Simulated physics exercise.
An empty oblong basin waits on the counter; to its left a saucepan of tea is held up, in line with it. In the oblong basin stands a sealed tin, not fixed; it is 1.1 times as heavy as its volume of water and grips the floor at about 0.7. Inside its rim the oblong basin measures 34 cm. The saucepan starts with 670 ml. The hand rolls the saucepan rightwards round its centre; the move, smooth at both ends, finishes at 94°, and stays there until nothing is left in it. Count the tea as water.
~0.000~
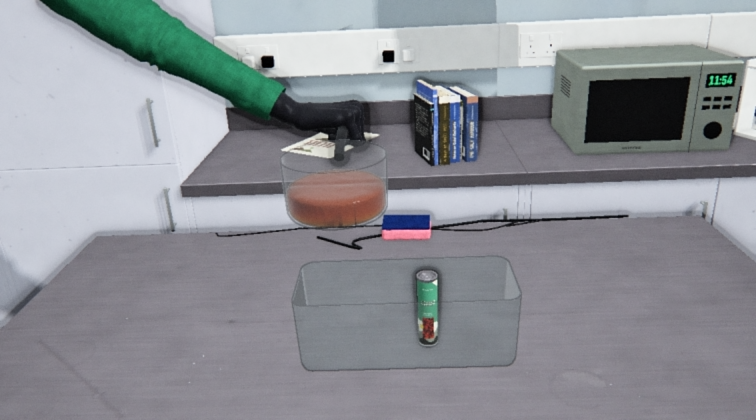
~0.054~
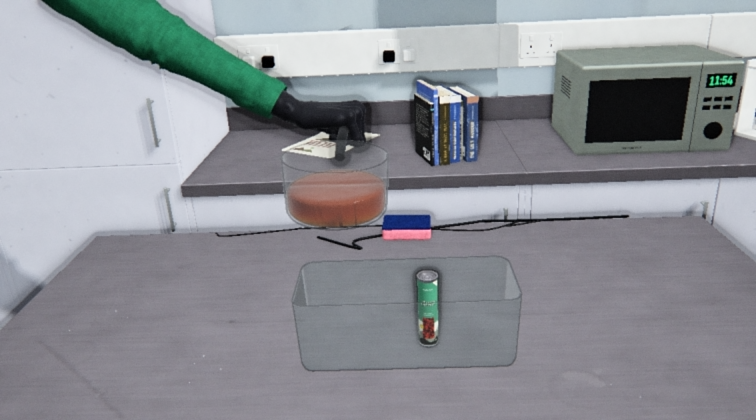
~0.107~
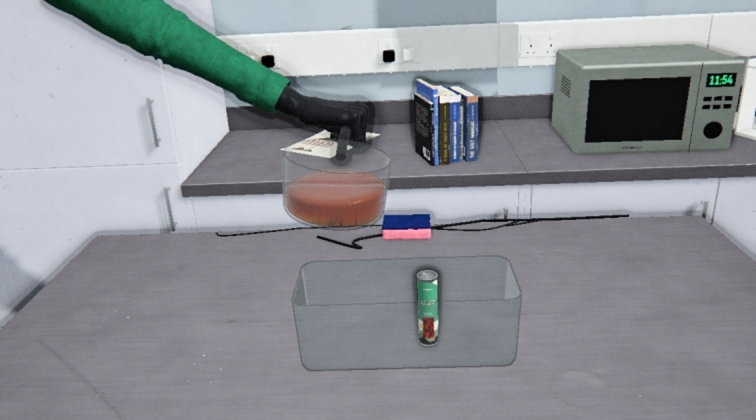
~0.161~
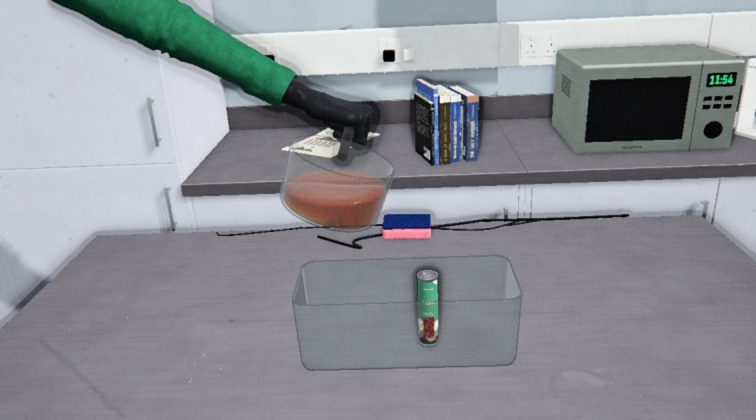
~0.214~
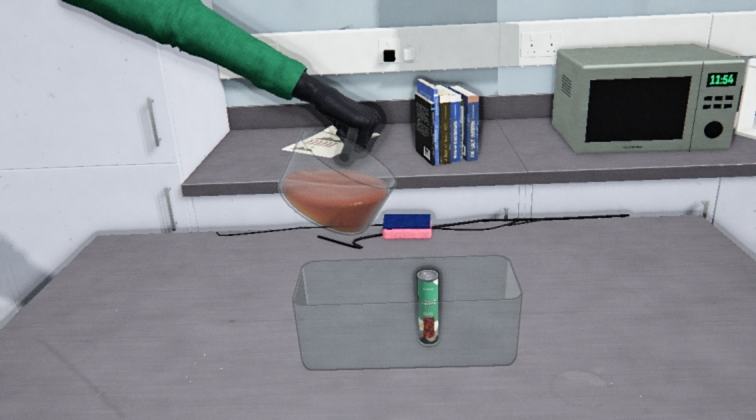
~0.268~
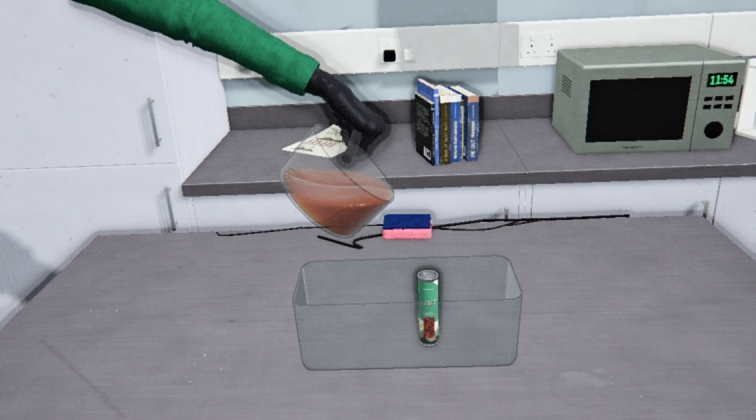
We see a black-gloved, green-sleeved arm holding a clear saucepan of reddish-brown tea above and left of an oblong basin with a tin in view, then rolling the saucepan steadily rightwards until it leans steeply, its liquid shifting inside.
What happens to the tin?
The tin topples.
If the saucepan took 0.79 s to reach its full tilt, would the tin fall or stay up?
Then it falls.
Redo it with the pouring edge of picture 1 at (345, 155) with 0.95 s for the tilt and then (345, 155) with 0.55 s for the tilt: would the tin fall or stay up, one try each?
First it remains upright; then it remains upright.
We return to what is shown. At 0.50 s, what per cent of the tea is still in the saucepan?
Near 40 in a hundred.
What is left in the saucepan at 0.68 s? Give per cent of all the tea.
Some 18 per cent.
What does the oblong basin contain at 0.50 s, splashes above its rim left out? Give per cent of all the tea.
Some 14 per cent.
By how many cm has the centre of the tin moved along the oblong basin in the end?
About 7.0 cm.
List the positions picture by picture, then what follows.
It leans 0°; its right rim is at (387, 155); the tea meets the walls at (288, 186) and (386, 182); the oblong basin's rim runs from (297, 284) to (515, 277); the tin's top is at (427, 279), in the first picture.
It leans 2°; its right rim is at (388, 157); the tea meets the walls at (288, 186) and (386, 183), in the second picture.
It leans 9°; its right rim is at (391, 162); the tea meets the walls at (286, 185) and (385, 183), in the third picture.
It leans 19°; its right rim is at (394, 171); the tea meets the walls at (285, 182) and (387, 184), in the fourth picture.
It leans 31°; its right rim is at (395, 183); the tea meets the walls at (282, 178) and (389, 186), in the fifth picture.
It leans 45°; its right rim is at (393, 197); the tea meets the walls at (284, 172) and (394, 189), in the sixth picture.
After 0.50 s the tilt is 92° and 39 per cent is still to pour; the tin stands where it began.
After 0.68 s the tilt is 94° and 19 per cent is still to pour; the tin stands where it began.
After 0.85 s the tilt is 94° and 7 per cent is still to pour; the tin leans 11°.
After 1.05 s the tilt is 94° and 3 per cent is still to pour; the tin leans 48°.
In the end the tin lies on its side.
